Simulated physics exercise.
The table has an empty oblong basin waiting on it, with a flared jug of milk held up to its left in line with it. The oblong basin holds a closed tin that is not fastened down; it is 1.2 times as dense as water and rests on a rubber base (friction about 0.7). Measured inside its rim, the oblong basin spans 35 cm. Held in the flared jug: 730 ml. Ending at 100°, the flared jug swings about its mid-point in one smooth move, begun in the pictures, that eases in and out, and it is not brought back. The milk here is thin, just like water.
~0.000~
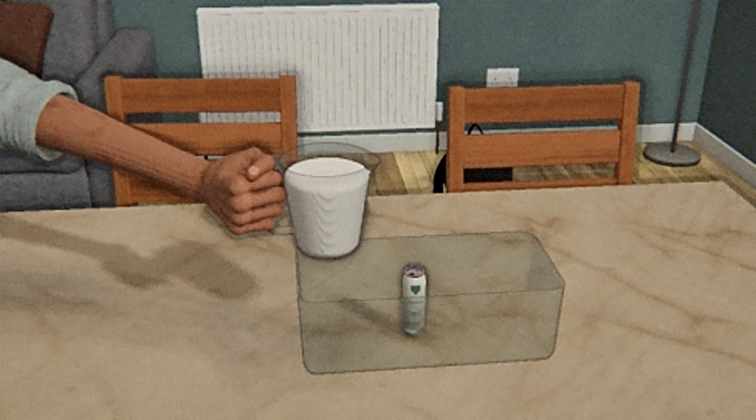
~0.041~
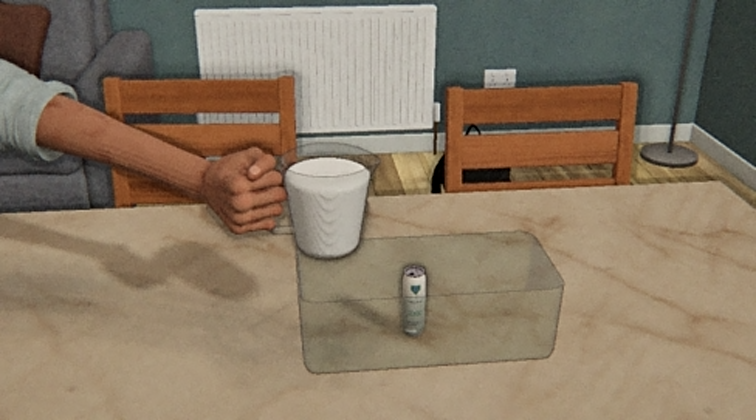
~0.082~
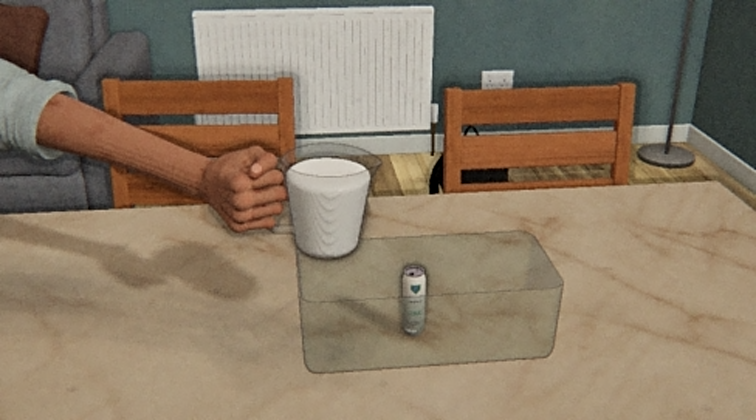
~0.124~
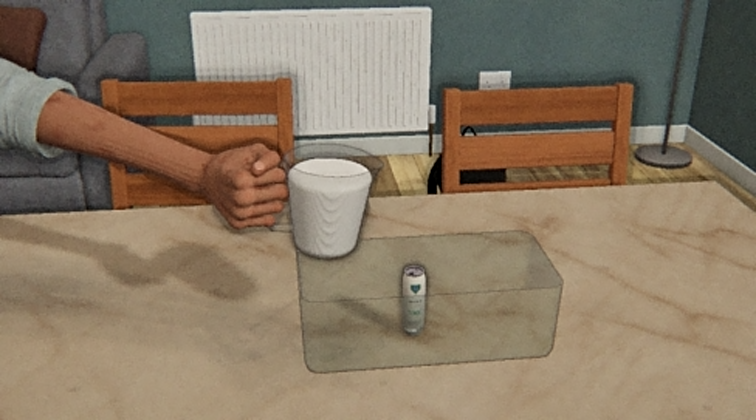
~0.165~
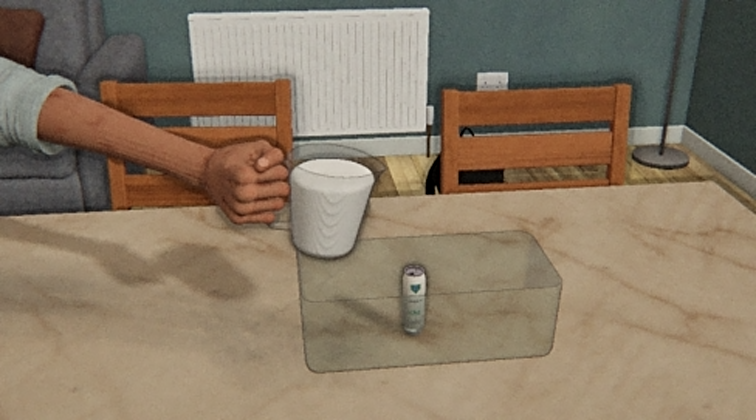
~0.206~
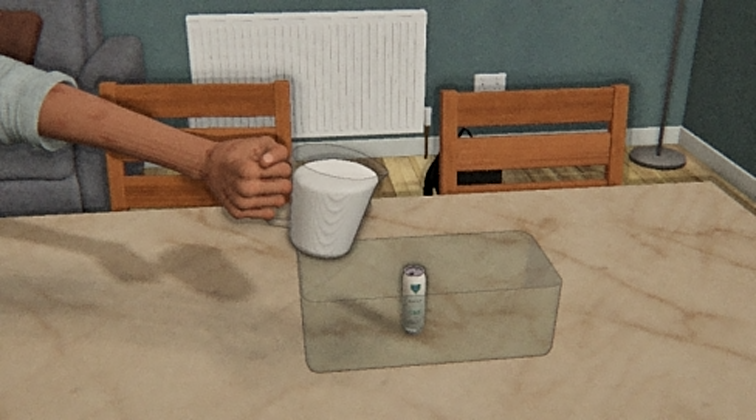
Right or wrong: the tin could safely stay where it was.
Wrong, it goes over.
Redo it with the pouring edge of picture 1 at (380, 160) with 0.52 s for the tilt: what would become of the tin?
Then the tin comes down.
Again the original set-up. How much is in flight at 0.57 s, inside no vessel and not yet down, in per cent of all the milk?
Near 18 per cent of it all.
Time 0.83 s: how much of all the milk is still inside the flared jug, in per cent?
24 per cent or so.
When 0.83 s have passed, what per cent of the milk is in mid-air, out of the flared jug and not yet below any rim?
About 12 per cent.
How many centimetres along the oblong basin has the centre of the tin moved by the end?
The tin's middle ends up about 7.0 cm along the basin.
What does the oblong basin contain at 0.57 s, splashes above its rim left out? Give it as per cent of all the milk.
I'd estimate some 8 percent of the liquid.
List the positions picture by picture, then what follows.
In the first picture, it leans 0°; its right rim is at (380, 158); the milk meets the walls at (284, 173) and (370, 170); the oblong basin's rim runs from (297, 273) to (549, 259); the tin's top is at (414, 274).
In the second picture, it leans 1°; its right rim is at (381, 159); the milk meets the walls at (285, 173) and (370, 170).
In the third picture, it leans 2°; its right rim is at (382, 160); the milk meets the walls at (286, 173) and (370, 171).
In the fourth picture, it leans 5°; its right rim is at (384, 163); the milk meets the walls at (287, 173) and (372, 172).
In the fifth picture, it leans 8°; its right rim is at (386, 166); the milk meets the walls at (290, 172) and (374, 172).
In the sixth picture, it leans 12°; its right rim is at (389, 170); the milk meets the walls at (293, 174) and (378, 173).
By 0.57 s the tilt is 69° and 75 per cent is still to pour; the tin stands where it began.
By 0.83 s the tilt is 98° and 24 per cent is still to pour; the tin stands where it began.
By 1.11 s the tilt is 100° and 2 per cent is still to pour; the tin leans 53°.
By 1.41 s the tilt is 100° and 0 per cent is still to pour; the tin lies on its side.
At rest the tin lies on its side.
